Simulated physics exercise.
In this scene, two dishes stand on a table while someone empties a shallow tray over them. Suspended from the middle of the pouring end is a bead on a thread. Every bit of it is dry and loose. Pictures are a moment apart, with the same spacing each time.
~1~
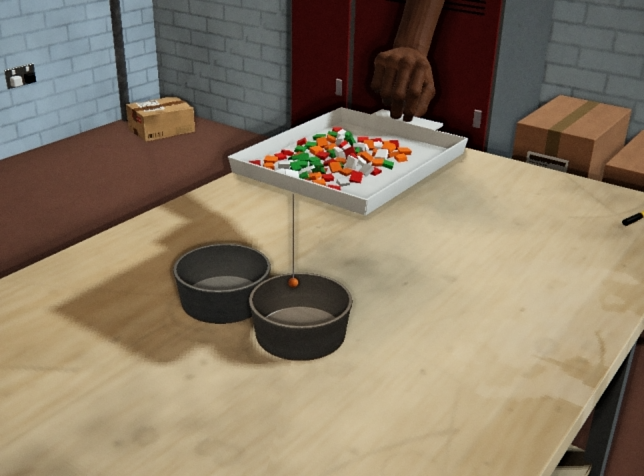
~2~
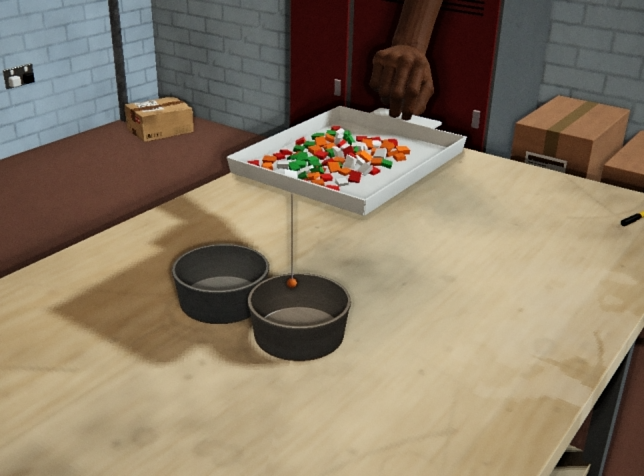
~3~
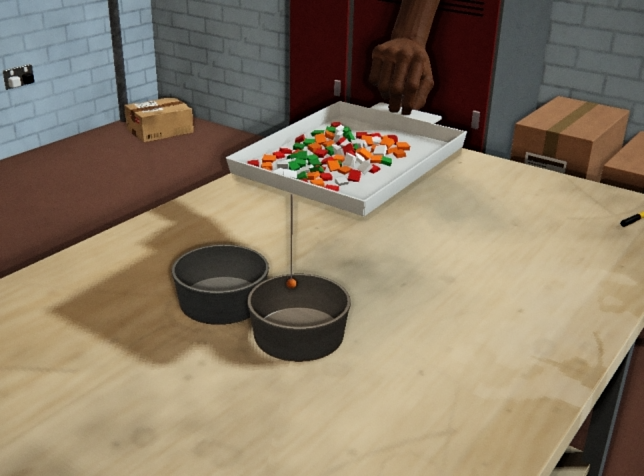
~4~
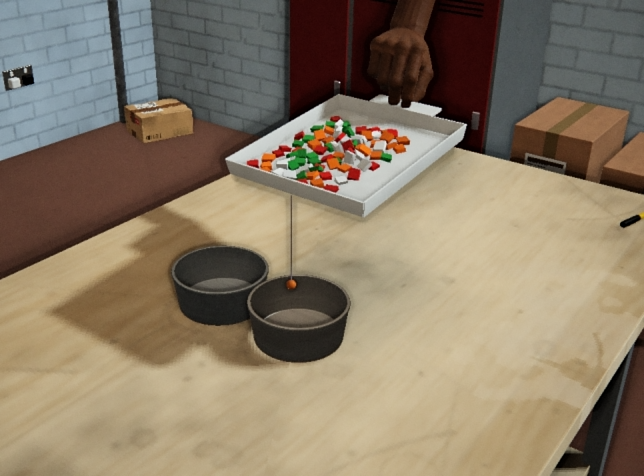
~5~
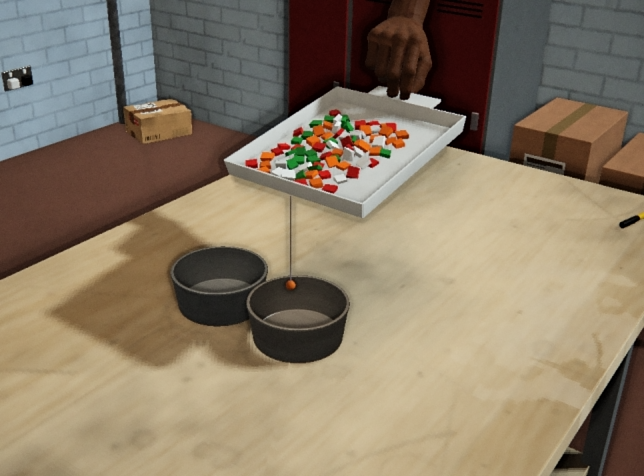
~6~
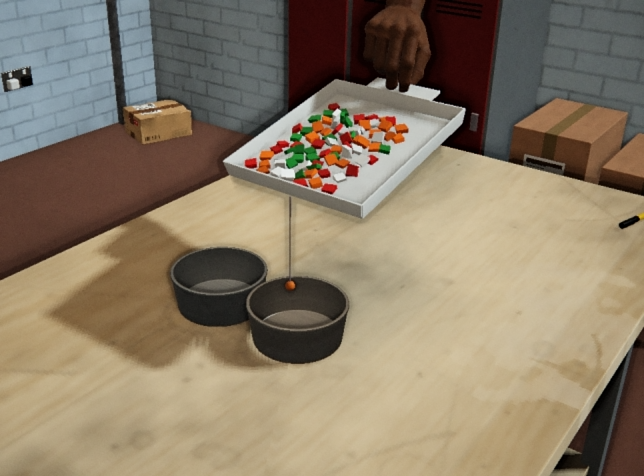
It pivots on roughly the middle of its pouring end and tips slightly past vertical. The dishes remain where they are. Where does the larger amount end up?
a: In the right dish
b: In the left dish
Option a: In the right dish.
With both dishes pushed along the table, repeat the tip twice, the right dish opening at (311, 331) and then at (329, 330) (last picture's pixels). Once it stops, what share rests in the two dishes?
Well, you'd get about 90 per cent and then about 90 per cent.
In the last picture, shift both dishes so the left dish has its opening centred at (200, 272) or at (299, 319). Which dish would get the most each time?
Well, the first try goes to the rightward dish and the second to the leftward dish.
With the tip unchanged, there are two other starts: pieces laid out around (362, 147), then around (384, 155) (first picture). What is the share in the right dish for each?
You'd get 30 % the first time and 30 % the second.
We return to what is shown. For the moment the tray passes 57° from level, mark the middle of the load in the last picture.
Look about (294, 158) in the last picture.
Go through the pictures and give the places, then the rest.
Corners of the pouring end near (232, 157) and (366, 198), level; middle of the load near (339, 154), mosaic tiles; left dish near (191, 300); right dish near (270, 336); bead on its thread near (293, 283), in the first picture.
Corners of the pouring end near (231, 157) and (365, 198), level; middle of the load near (338, 153), in the second picture.
Corners of the pouring end near (230, 157) and (364, 199), tipped barely, level across its low end; middle of the load near (337, 151), in the third picture.
Corners of the pouring end near (229, 159) and (363, 201), tipped a little, level across its low end; middle of the load near (336, 148), in the fourth picture.
Corners of the pouring end near (228, 160) and (362, 202), tipped a little, level across its low end; middle of the load near (333, 146), in the fifth picture.
Corners of the pouring end near (227, 160) and (361, 203), tipped a little, level across its low end; middle of the load near (332, 143); left dish near (187, 303); right dish near (267, 339), in the sixth picture.
Shortly afterwards, tray tipped steeply; the whole lot on the tray.
Next, tray tipped right over; the bulk on the tray; a little in the right dish; a little outside both; a little in the air.
Some moments later, tray tipped past a quarter turn; near a third in the right dish; only a few in the left dish; near two thirds outside both.
In the end, tray tipped past a quarter turn; near a third in the right dish; only a few in the left dish; near two thirds outside both.
